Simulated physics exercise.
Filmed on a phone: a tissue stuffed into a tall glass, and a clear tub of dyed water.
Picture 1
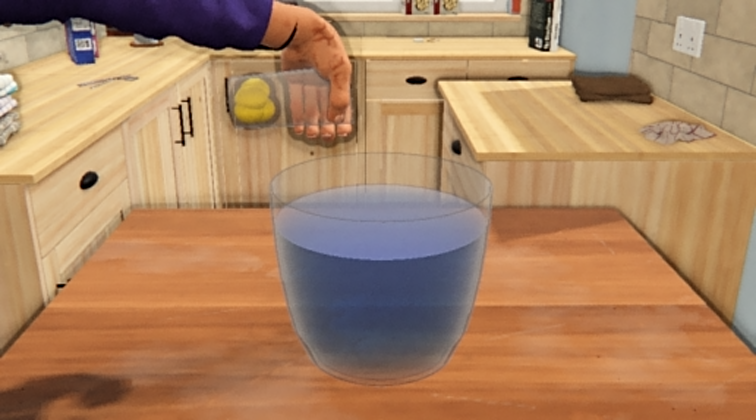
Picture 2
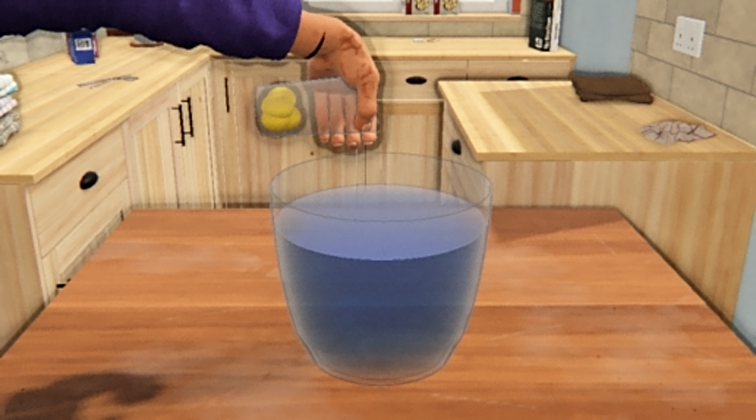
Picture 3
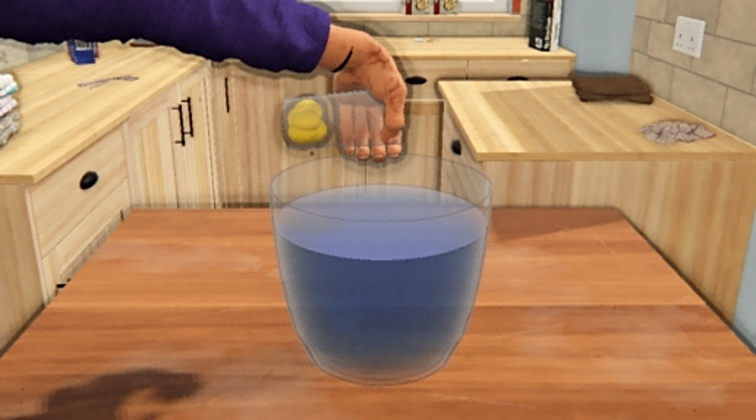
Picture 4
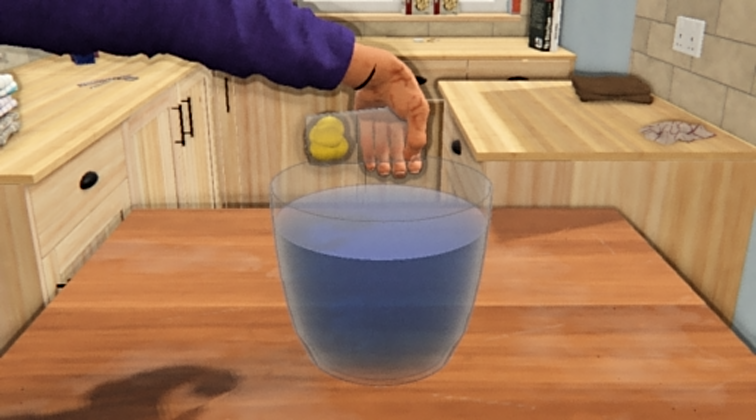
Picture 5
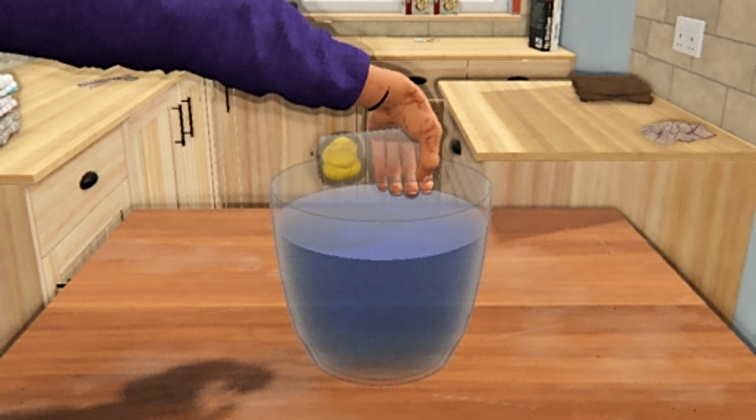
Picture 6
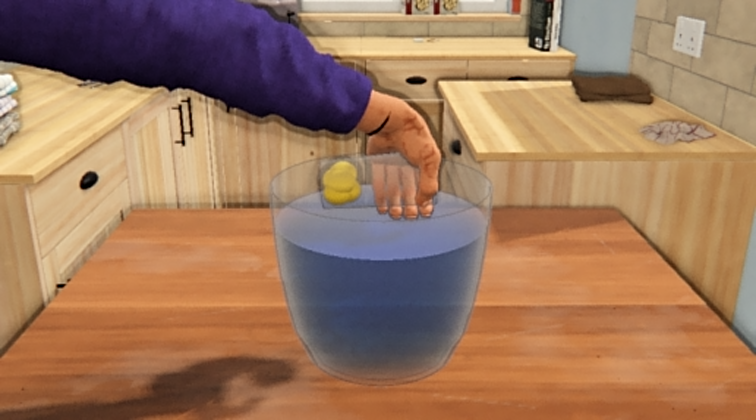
In a kitchen, a hand in a purple sleeve held a clear glass on its side with something yellow in it, moving it right and lowering it over a clear tub of blue water.
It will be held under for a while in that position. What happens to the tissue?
It ends up wet.
Shortly, the tall glass enters the dyed water.
Then, dyed water pours in as the air escapes.
At the finish, the tall glass is under, flooded, and the tissue is wet.
